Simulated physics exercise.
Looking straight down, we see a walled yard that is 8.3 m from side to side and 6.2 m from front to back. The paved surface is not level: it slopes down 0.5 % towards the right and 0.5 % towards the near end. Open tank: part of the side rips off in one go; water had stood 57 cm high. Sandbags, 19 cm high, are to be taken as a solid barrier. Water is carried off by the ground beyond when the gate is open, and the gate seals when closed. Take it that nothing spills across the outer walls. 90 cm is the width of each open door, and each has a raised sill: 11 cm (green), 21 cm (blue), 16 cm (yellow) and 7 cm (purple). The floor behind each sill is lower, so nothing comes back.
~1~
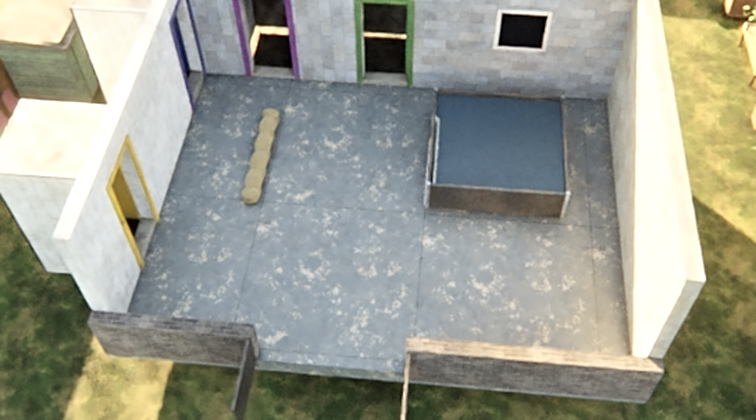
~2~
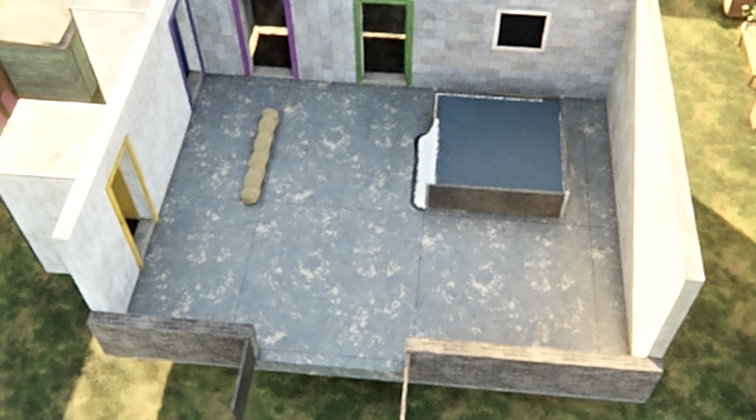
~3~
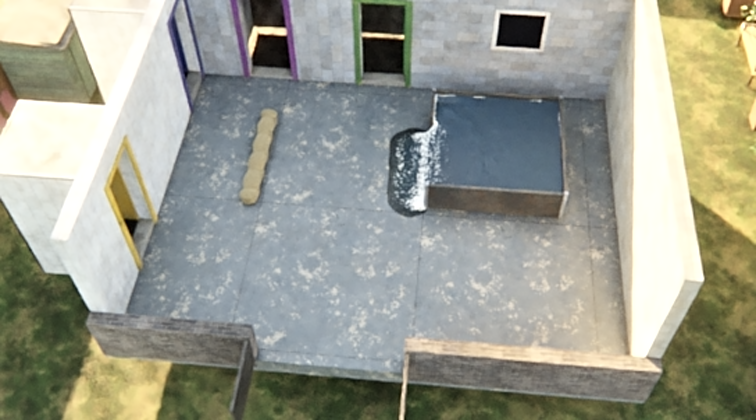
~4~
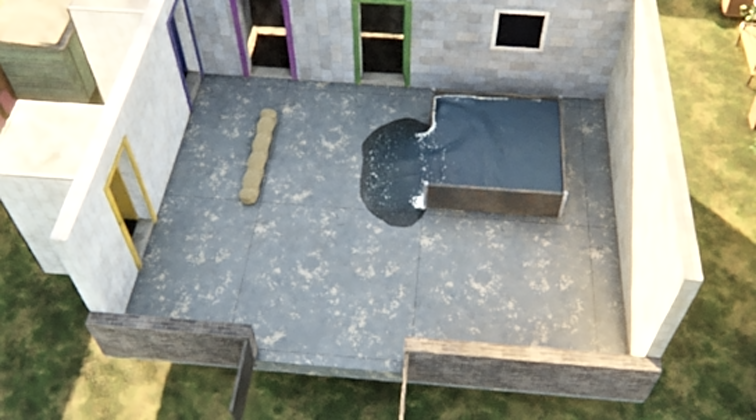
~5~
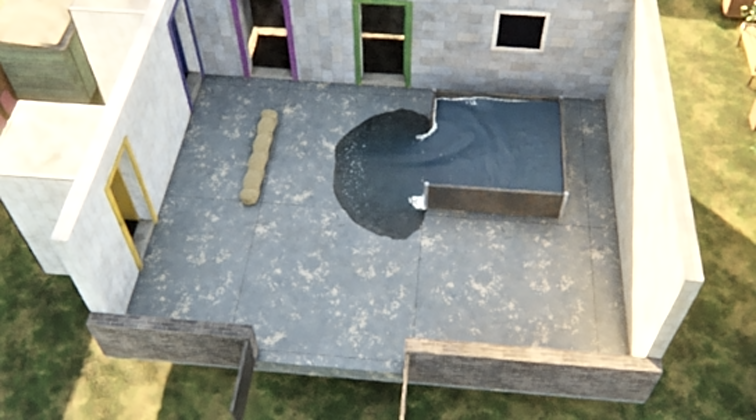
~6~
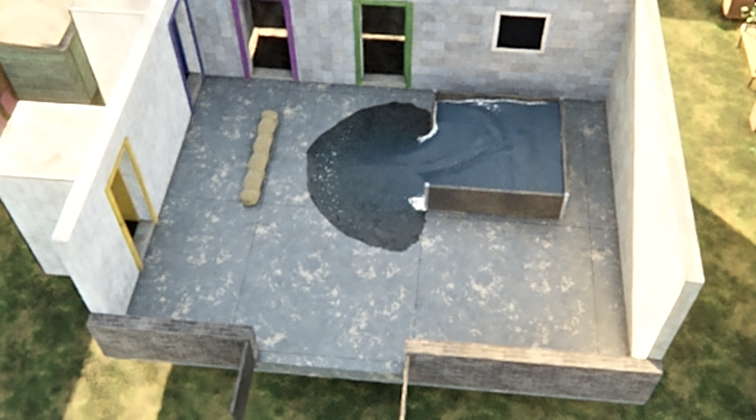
Water burst out through the left side of an open tank in a walled yard and spread across the paved floor in a widening dark, rounded pool, toward a low row of tan sacks.
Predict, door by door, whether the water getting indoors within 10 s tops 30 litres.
My prediction: The green door falls short of the limit. The blue door falls short of the limit. The yellow door falls short of the limit. The purple door surpasses the limit.
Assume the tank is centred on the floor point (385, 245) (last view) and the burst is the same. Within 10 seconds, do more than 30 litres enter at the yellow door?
Yellow: Too much.
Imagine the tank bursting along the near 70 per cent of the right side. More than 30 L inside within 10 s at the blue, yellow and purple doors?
Blue short, yellow short, purple short.
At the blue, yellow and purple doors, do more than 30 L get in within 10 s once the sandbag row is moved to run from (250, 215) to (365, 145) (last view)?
So blue comes out low enough, yellow comes out low enough and purple comes out low enough.
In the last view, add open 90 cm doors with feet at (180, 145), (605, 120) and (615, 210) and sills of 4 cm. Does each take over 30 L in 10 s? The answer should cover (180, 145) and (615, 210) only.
In the order given, higher then lower.
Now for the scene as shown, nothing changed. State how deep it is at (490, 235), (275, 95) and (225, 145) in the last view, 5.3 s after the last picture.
Listed order: 0 / 8 / 4 cm.
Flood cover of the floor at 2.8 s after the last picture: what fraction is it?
Covered: Roughly 55 %.
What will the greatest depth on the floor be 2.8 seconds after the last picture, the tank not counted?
Some 34 cm deep.
Then, 0.7 s after the last picture water covers 25 % of the floor and is deepest (32 cm) near (267, 176); green door 3 cm at the sill, 0 L in, blue door not reached, yellow door not reached, purple door not reached.
Then, 1.5 s after the last picture water covers 40 % of the floor and is deepest (30 cm) near (268, 169); green door 2 cm at the sill, 0 L in, blue door not reached, yellow door not reached, purple door 15 cm at the sill, 0 L in.
Then, 2.8 s after the last picture water covers 55 % of the floor and is deepest (34 cm) near (130, 337); green door 2 cm at the sill, 0 L in, blue door 13 cm at the sill, 0 L in, yellow door 12 cm at the sill, 0 L in, purple door 17 cm at the sill, 53 L in.
Then, 5.3 s after the last picture water covers 60 % of the floor and is deepest (17 cm) near (242, 197); green door 6 cm at the sill, 0 L in, blue door 11 cm at the sill, 0 L in, yellow door 9 cm at the sill, 0 L in, purple door 10 cm at the sill, 103 L in.
Then, 9.3 s after the last picture water covers 80 % of the floor and is deepest (11 cm) near (248, 175); green door 4 cm at the sill, 0 L in, blue door 8 cm at the sill, 0 L in, yellow door 8 cm at the sill, 0 L in, purple door 11 cm at the sill, 115 L in.
